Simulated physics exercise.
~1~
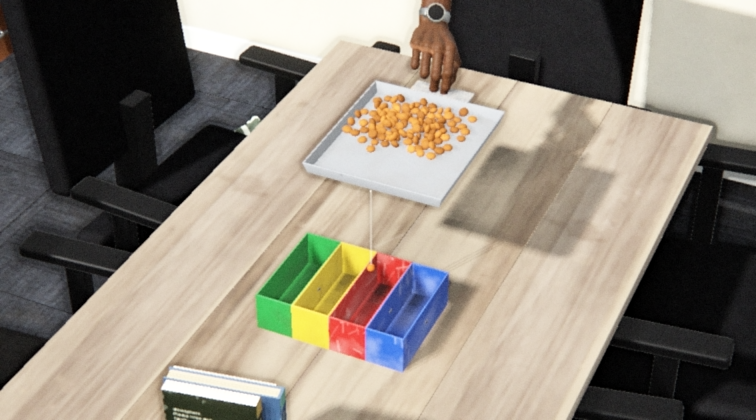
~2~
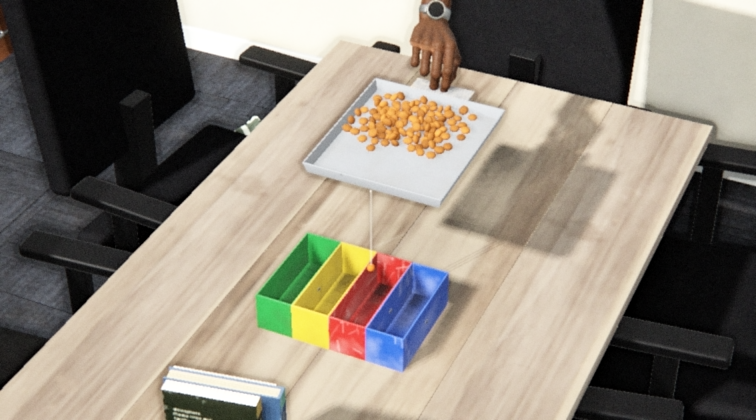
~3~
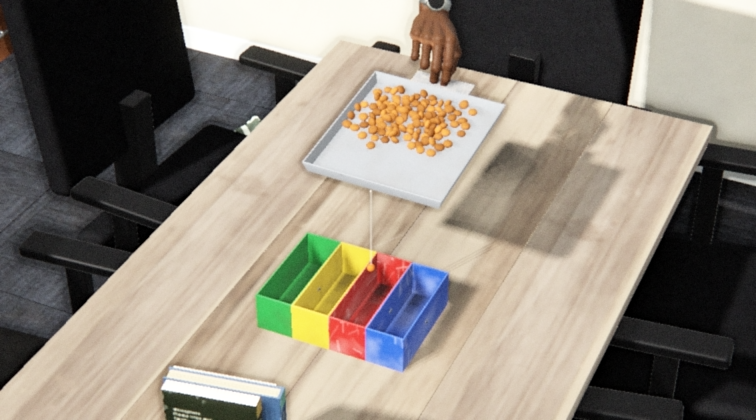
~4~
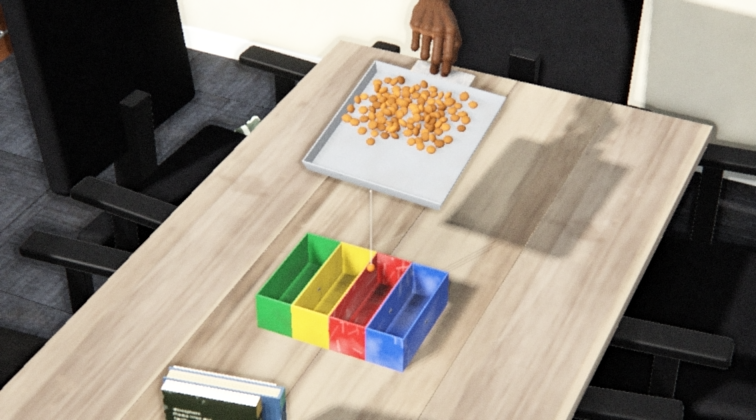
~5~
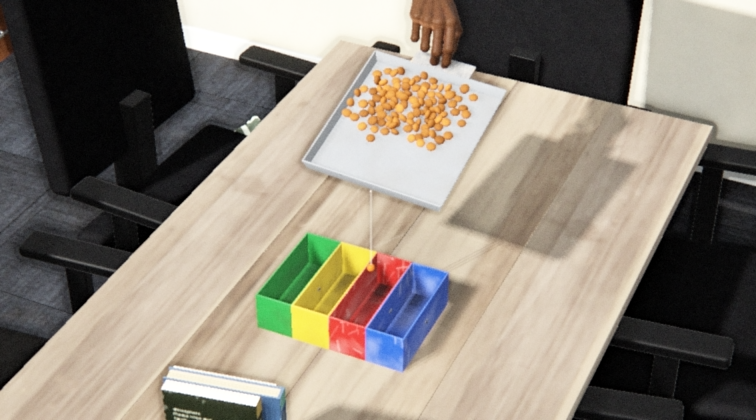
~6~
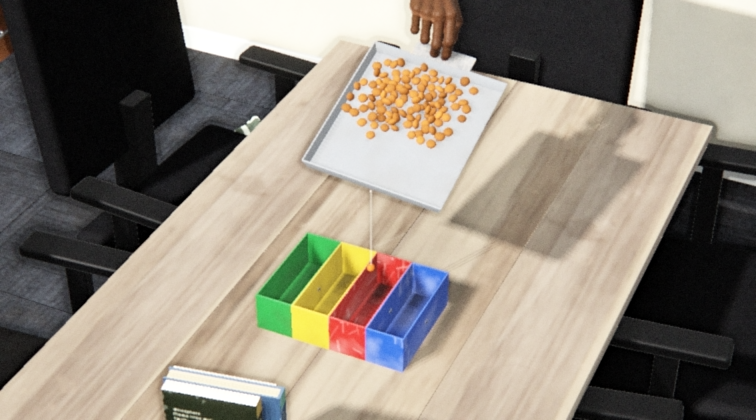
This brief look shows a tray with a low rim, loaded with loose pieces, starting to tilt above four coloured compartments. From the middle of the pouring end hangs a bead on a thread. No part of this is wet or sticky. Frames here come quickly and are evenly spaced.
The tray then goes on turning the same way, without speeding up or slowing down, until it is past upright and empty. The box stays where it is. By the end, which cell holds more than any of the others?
That would be the blue one.
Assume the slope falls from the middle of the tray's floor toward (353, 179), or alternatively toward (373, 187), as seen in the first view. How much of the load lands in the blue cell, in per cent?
Around 0 per cent first, around 20 per cent next.
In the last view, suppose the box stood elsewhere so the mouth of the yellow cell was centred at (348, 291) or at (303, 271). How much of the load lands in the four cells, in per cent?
Close to 90 in a hundred, followed by close to 20 in a hundred.
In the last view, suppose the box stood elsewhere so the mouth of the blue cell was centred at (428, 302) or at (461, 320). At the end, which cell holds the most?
The first time blue comes out on top, the second time the red cell.
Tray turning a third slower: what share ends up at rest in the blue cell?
Roughly 40 percent.
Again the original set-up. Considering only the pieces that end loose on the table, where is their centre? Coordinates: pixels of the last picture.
At about (479, 368).
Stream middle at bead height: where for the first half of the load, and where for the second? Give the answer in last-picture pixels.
(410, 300), then (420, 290).
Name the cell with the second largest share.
Rank 2: That red cell.
Just after the last frame, tray tipped steeply; roughly two thirds on the tray; just a few in the blue cell; roughly a quarter falling or outside the box.
A moment on, tray tipped past a quarter turn; just a few on the tray; roughly a third in the blue cell; about a tenth in the red cell; roughly half falling or outside the box.
Further on, tray tipped past a quarter turn; roughly half in the blue cell; about a tenth in the red cell; just a few in the yellow cell; roughly a third falling or outside the box.
When it is over, tray tipped past a quarter turn; roughly half in the blue cell; about a tenth in the red cell; just a few in the yellow cell; not one in the green cell; roughly a third outside the box.
